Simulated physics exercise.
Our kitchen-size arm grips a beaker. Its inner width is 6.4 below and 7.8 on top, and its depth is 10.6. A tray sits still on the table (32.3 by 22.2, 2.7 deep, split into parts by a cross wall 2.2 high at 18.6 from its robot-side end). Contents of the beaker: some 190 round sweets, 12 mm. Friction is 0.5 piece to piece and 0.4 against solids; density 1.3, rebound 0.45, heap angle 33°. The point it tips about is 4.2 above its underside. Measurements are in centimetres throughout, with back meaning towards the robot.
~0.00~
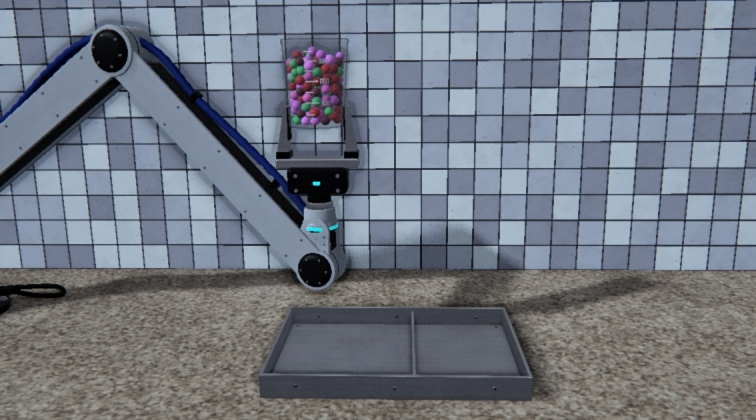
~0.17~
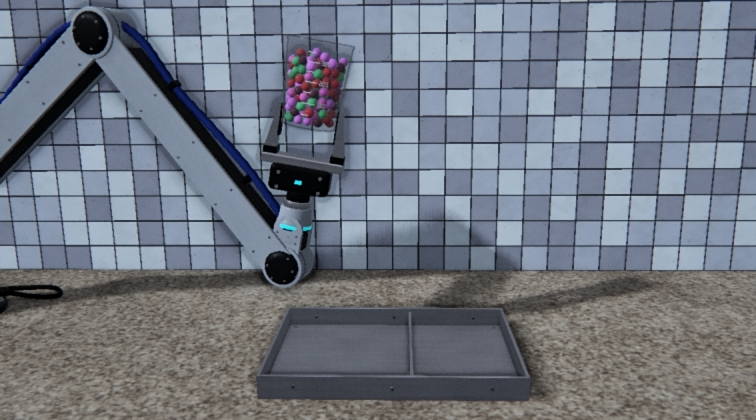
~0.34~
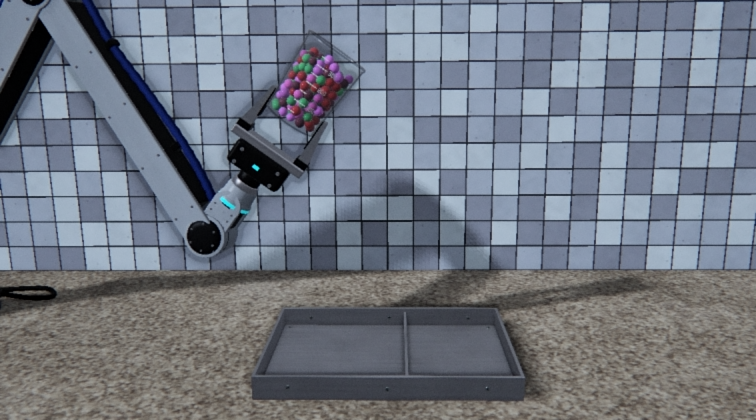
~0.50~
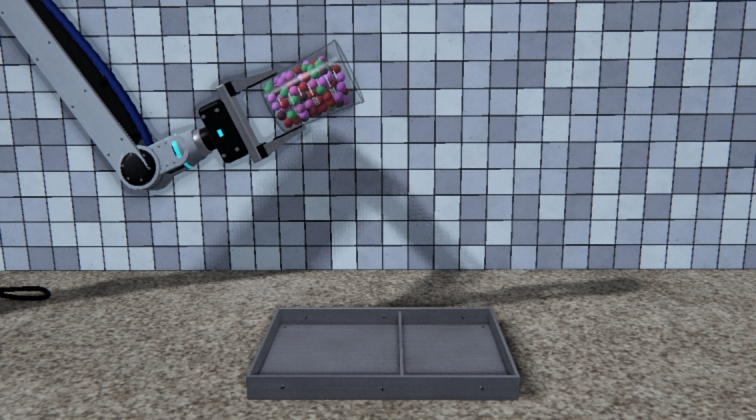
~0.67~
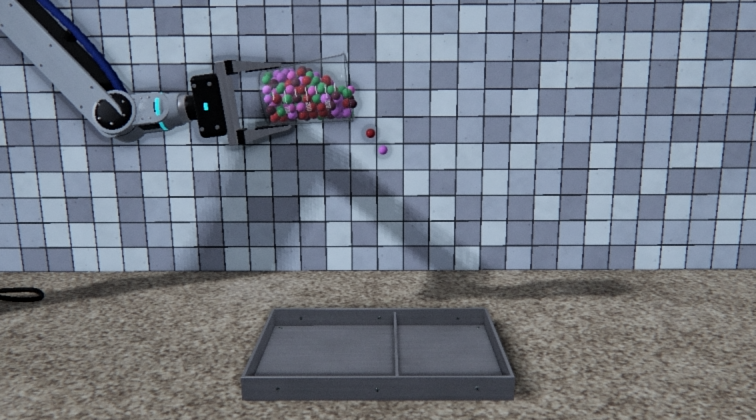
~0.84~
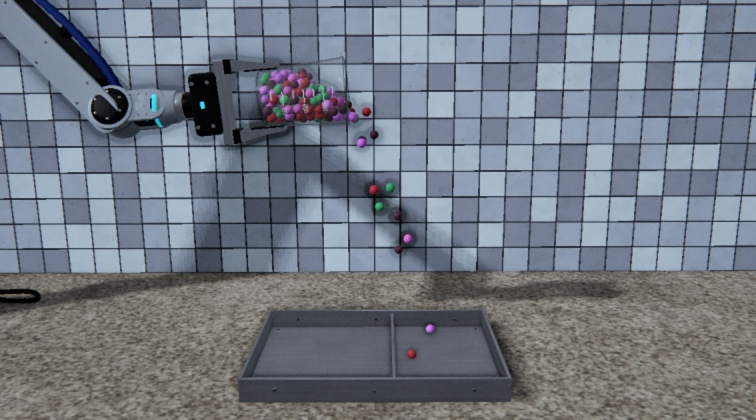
A robot arm tips a clear beaker rightward, and colourful round sweets begin dropping into the tray.
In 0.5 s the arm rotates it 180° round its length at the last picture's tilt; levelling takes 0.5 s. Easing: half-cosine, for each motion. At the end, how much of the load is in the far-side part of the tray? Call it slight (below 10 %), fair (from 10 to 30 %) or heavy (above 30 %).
I would call it fair, from 10 to 30 %.
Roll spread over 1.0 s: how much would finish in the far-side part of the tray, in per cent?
It would come to close to 20 per cent.
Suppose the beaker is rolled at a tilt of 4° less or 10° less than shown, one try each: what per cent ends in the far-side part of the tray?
I'd expect some 15 per cent, then some 10 per cent.
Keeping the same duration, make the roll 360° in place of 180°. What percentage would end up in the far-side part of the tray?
Estimate: Near 20 %.
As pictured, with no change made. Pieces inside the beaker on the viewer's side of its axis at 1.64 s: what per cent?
About 45 %.
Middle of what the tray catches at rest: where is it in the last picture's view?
Middle: Close to (432, 353).
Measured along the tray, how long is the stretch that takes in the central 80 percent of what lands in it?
Length of tray covered: Approx. 24 cm.
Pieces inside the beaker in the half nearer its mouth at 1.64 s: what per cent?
About 40 percent.
After 1.24 s, tipped 85°, highest piece 39 above the table; 154 in the beaker, 12 in the far-side part, 8 in the robot-side part, 15 in flight or on a rim.
After 1.64 s, tipped 29°, highest piece 40 above the table; 135 in the beaker, 33 in the far-side part, 16 in the robot-side part, 5 in flight or on a rim.
After 2.04 s, upright, highest piece 41 above the table; 135 in the beaker, 36 in the far-side part, 16 in the robot-side part, 1 on the table or floor, 1 in flight or on a rim.
After 2.74 s, upright, highest piece 41 above the table; 135 in the beaker, 36 in the far-side part, 17 in the robot-side part, 1 on the table or floor.
In the end, 135 in the beaker, 36 in the far-side part, 17 in the robot-side part, 1 on the table or floor. That is 19 % in the far-side part of the tray.
